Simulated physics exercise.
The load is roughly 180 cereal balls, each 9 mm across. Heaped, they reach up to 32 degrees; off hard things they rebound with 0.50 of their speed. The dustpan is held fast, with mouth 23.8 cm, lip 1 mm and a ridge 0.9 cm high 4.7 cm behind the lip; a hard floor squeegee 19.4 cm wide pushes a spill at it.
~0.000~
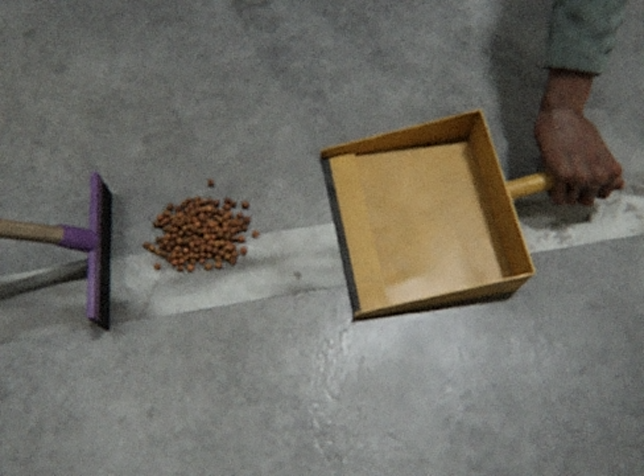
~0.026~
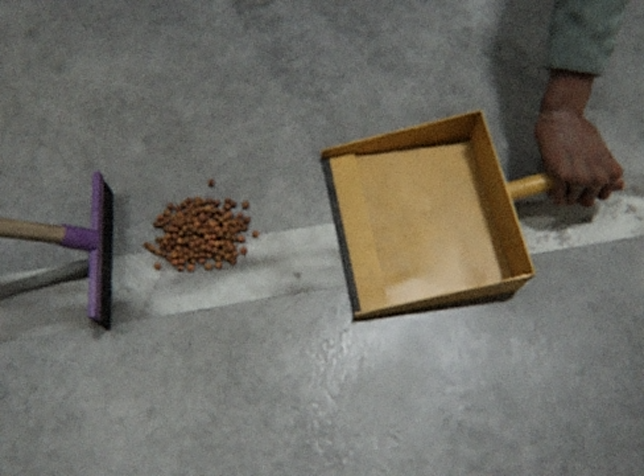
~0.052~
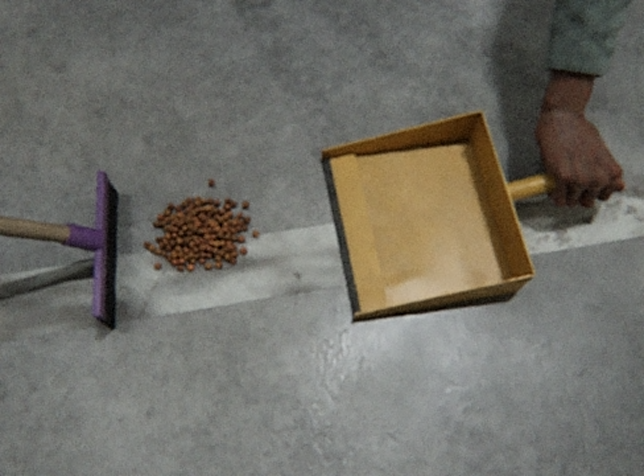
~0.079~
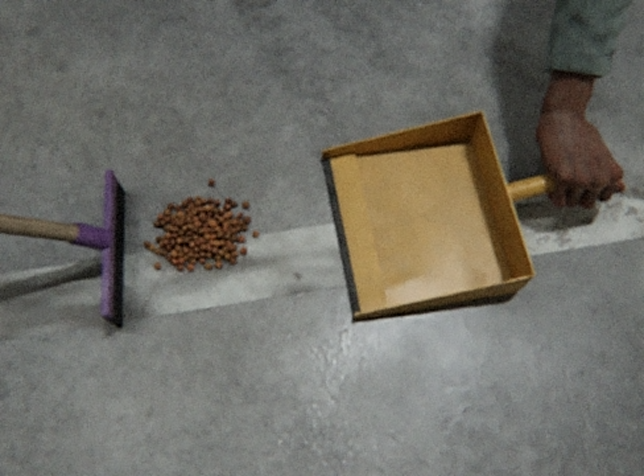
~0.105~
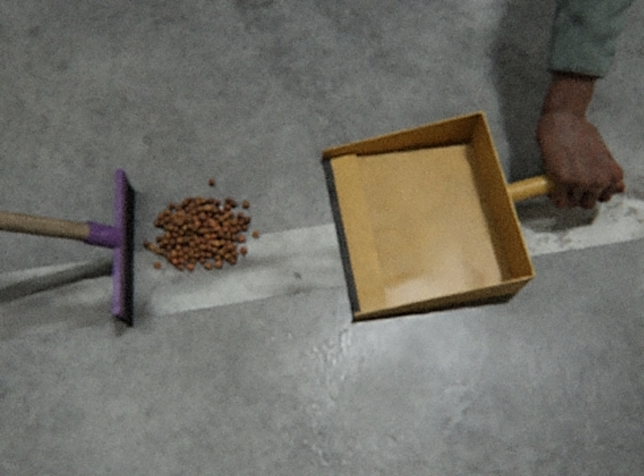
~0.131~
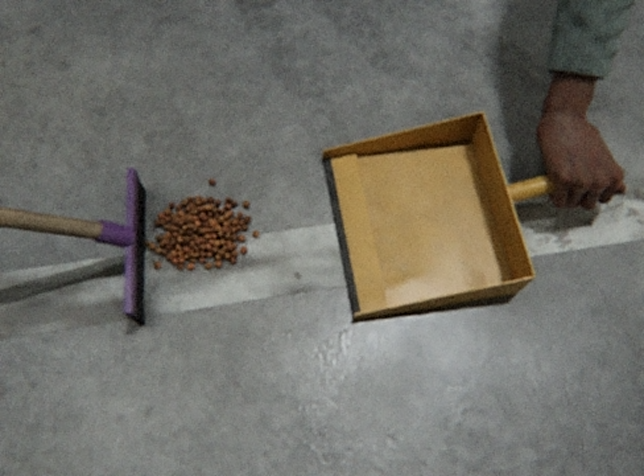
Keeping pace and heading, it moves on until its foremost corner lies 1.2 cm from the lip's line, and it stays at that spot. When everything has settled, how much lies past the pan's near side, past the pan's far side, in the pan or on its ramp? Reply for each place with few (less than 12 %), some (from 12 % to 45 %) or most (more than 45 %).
Near side - few; far side - few; pan - most.
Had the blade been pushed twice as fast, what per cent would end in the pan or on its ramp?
It would be around 65 percent.
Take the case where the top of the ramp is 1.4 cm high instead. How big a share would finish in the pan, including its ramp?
Then around 50 percent, ramp counted.
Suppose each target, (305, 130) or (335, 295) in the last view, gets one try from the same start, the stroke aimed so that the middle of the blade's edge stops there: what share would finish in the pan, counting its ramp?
Some 10 per cent on the first try, 40 per cent on the second.
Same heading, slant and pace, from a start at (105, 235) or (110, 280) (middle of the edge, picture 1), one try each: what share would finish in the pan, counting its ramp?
Estimates: 55 percent and 45 percent.
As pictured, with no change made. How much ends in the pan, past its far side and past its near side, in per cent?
Tally in %: Near side 0; far side 5; pan 55.
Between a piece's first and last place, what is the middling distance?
Some 20 cm.
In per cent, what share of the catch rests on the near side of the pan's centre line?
Roughly 40 per cent.
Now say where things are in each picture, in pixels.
Blade from (93, 317) to (97, 178), moved 0.0 cm, 0 of the pieces shifted so far; middle of the pieces at (201, 232); pan at (429, 220), in the first frame.
Blade from (95, 316) to (99, 178), moved 0.2 cm, 0 of the pieces shifted so far; middle of the pieces at (201, 232), in the second frame.
Blade from (100, 316) to (104, 177), moved 0.7 cm, 0 of the pieces shifted so far; middle of the pieces at (201, 232), in the third frame.
Blade from (108, 315) to (111, 177), moved 1.7 cm, 0 of the pieces shifted so far; middle of the pieces at (201, 232), in the fourth frame.
Blade from (119, 313) to (122, 176), moved 3.0 cm, 0 of the pieces shifted so far; middle of the pieces at (201, 232), in the fifth frame.
Blade from (131, 312) to (133, 174), moved 4.5 cm, 0 of the pieces shifted so far; middle of the pieces at (201, 231); pan at (429, 221). Its pace works out near 0.55 m/s, heading 6 degrees towards the viewer's side, in the sixth frame.
After 0.35 s, middle of the blade 14 cm from the lip; 0 % over the lip, far side 0 %, near side 0 %.
After 0.50 s, middle of the blade 6 cm from the lip; 0 % over the lip, far side 5 %, near side 0 %.
Then, at 0.77 s, middle of the blade 2 cm from the lip; 55 % over the lip, far side 5 %, near side 0 %.
At rest (1.5 s), near side 0 %, far side 5 %, pan 55 %, in front of the lip or behind the blade 40 %.
